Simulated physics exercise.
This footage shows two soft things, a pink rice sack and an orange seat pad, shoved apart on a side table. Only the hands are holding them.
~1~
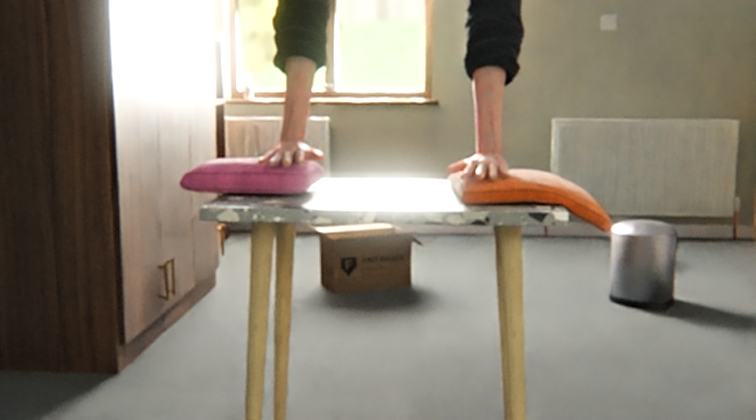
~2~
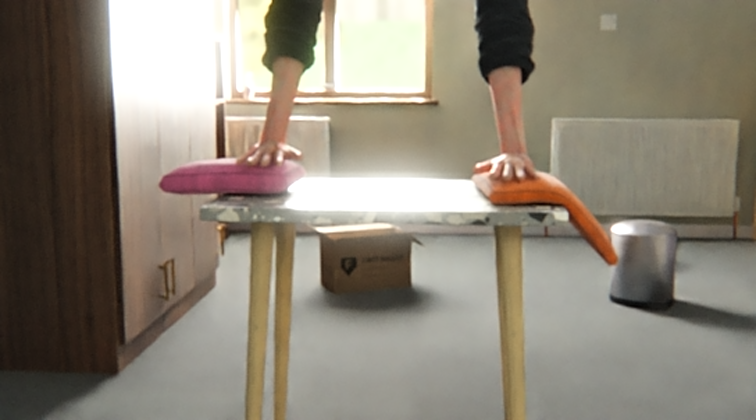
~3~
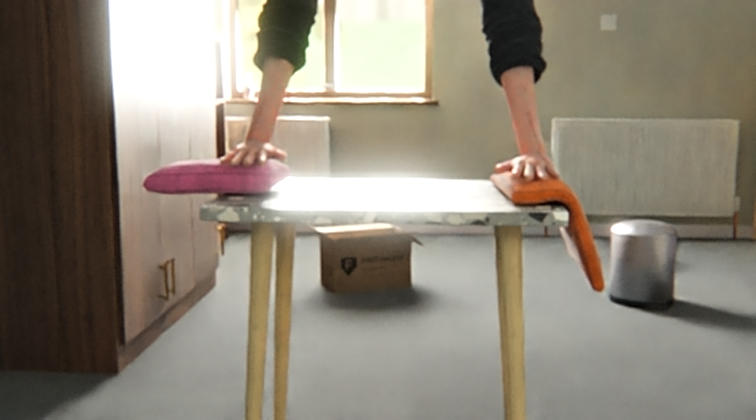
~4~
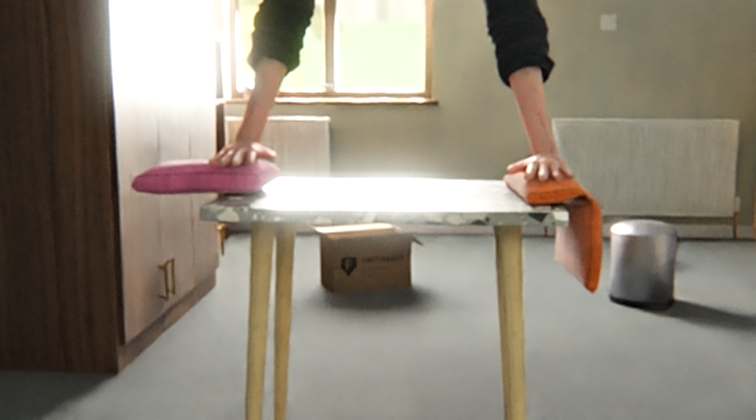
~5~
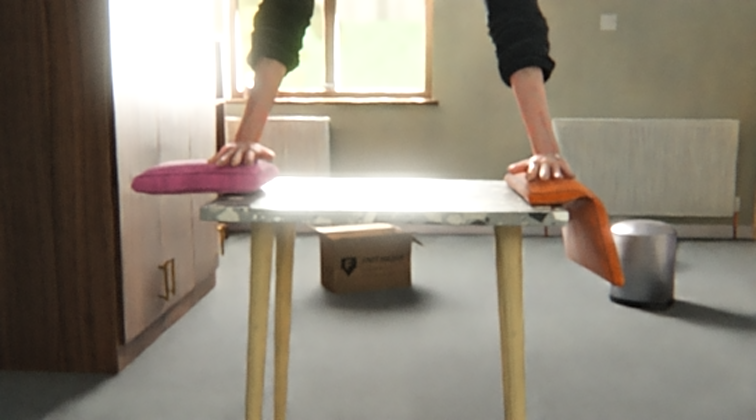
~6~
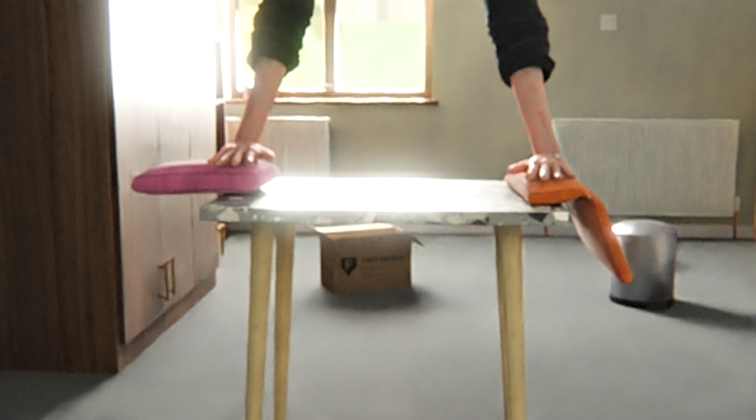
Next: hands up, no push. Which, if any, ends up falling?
Result: The pink rice sack leaves it; the orange seat pad leaves it.
Then, 0.36 s later than the last view, rice sack falling near (208, 260); seat pad falling near (584, 319).
Then, 0.70 s later than the last view, rice sack on the floor; seat pad on the floor.
Finally, rice sack on the floor; seat pad on the floor. The pink rice sack goes down and the orange seat pad slumps off the end.
